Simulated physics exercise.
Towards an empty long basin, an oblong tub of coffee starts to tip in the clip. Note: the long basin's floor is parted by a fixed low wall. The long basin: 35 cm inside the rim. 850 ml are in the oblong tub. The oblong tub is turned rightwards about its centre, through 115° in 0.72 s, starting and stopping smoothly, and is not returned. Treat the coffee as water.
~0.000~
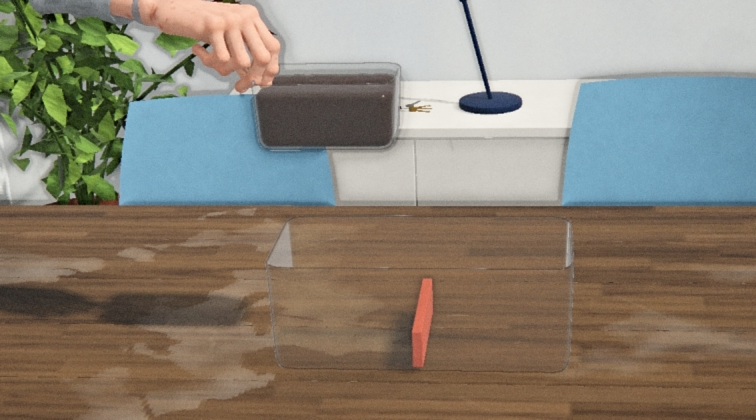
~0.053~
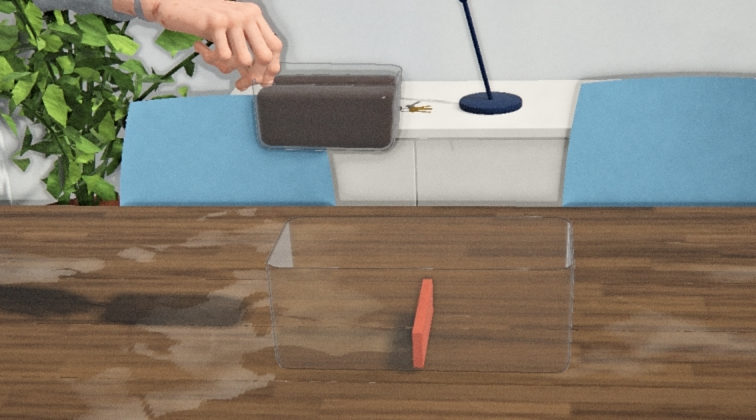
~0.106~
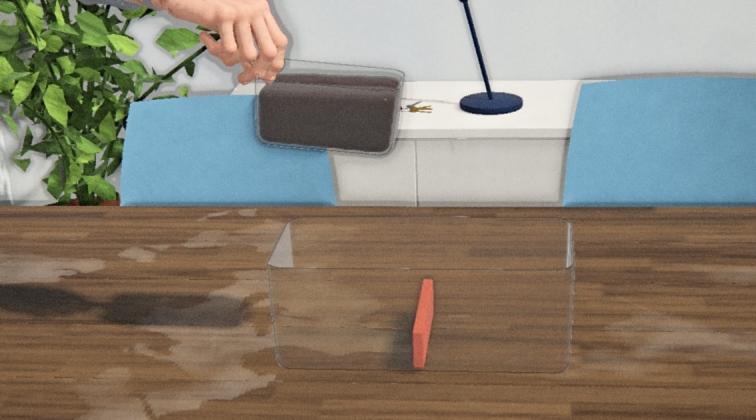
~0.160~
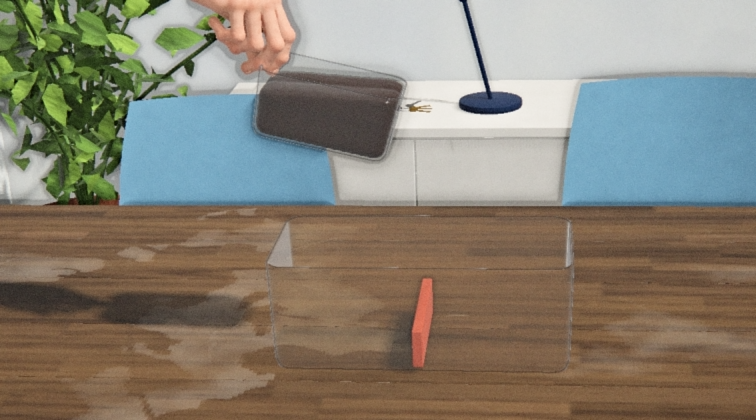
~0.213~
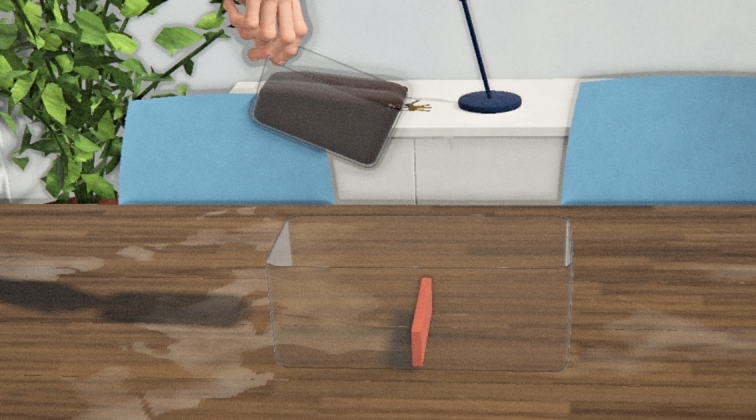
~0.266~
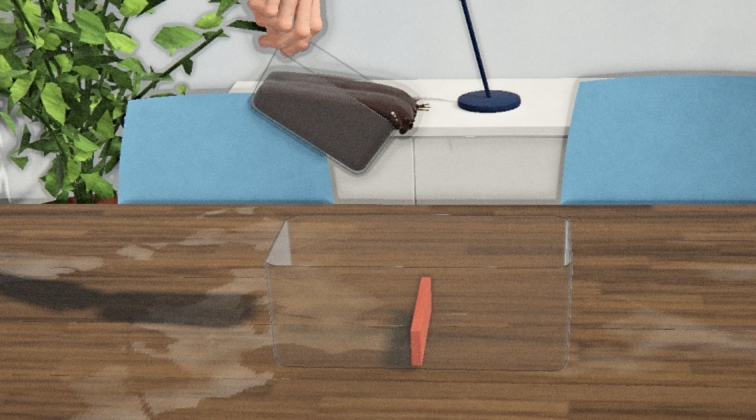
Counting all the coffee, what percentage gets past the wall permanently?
The share past the wall is about 75 per cent.
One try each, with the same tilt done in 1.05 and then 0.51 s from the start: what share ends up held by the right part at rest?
Result: 80 per cent, then 65 per cent.
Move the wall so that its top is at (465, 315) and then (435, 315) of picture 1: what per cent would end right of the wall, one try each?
One try each: Around 45 percent and then around 60 percent.
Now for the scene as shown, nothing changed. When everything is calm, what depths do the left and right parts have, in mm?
Left part: About 8 mm; right part: About 24 mm.
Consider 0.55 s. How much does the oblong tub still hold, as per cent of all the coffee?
I'd put it near 14 percent.
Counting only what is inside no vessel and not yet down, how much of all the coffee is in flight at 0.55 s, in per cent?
My guess is roughly 42 %.
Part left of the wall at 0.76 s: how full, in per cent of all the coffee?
Some 18 per cent.
By 0.55 s the tilt is 100° and 13 per cent is still to pour, 0 is left of the wall and 45 right of it.
By 0.76 s the tilt is 115° and 1 per cent is still to pour, 18 is left of the wall and 76 right of it.
By 0.98 s the tilt is 115° and 0 per cent is still to pour, 23 is left of the wall and 75 right of it.
By 1.22 s the tilt is 115° and 0 per cent is still to pour, 23 is left of the wall and 75 right of it.
At rest 23 per cent lies left of the wall, 75 right of it and 2 outside.
